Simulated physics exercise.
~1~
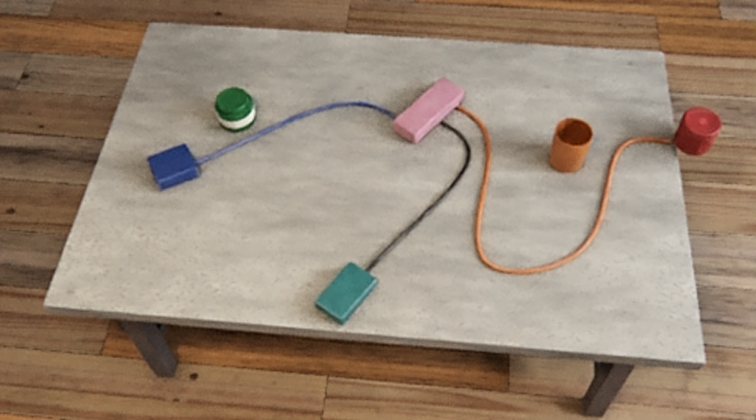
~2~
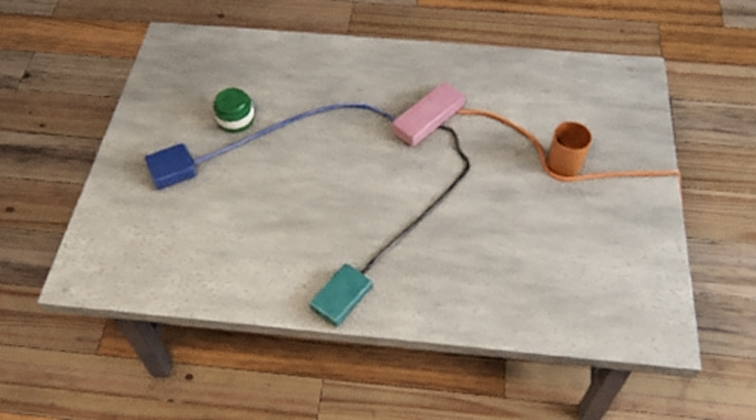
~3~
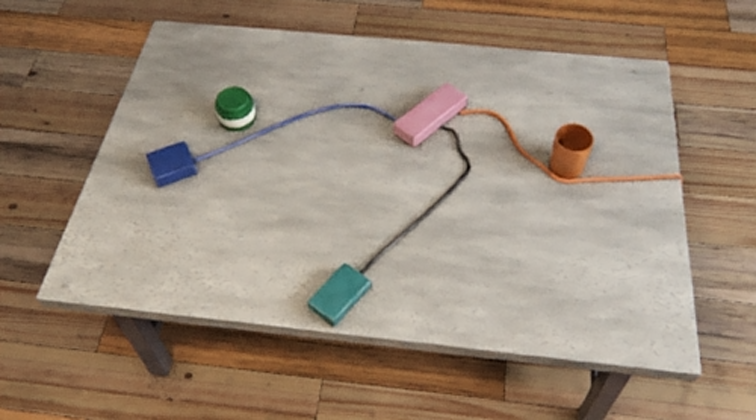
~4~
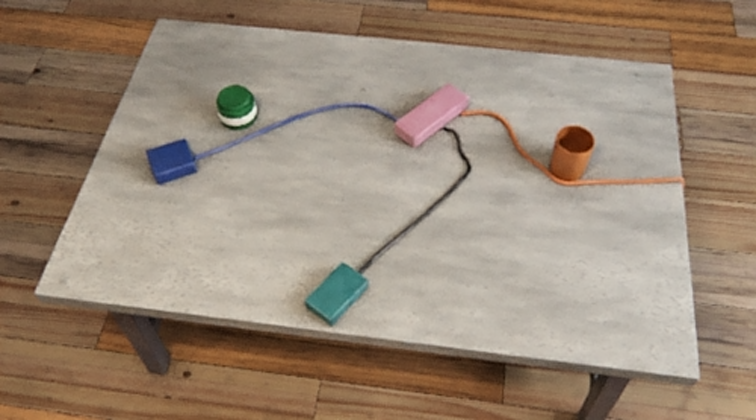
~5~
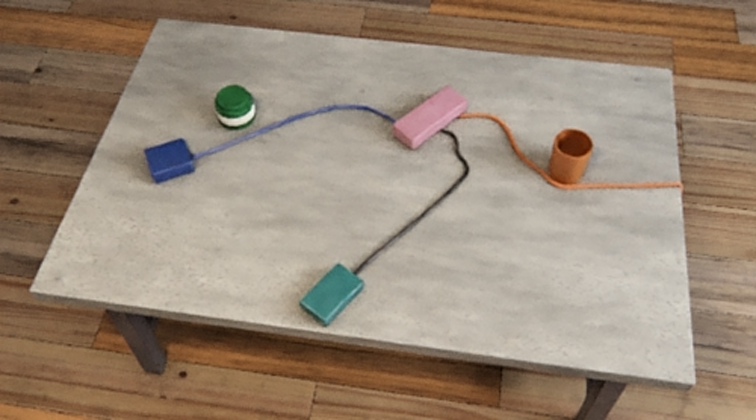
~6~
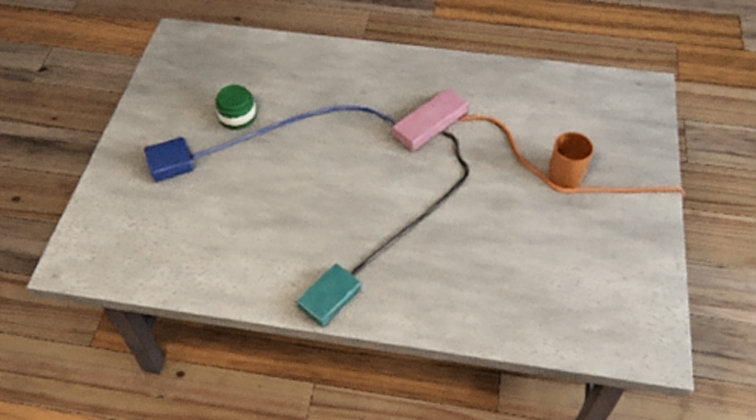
On a grey table, a red cylinder dropping out of sight past the right edge, its orange cable pulled against an orange mug.
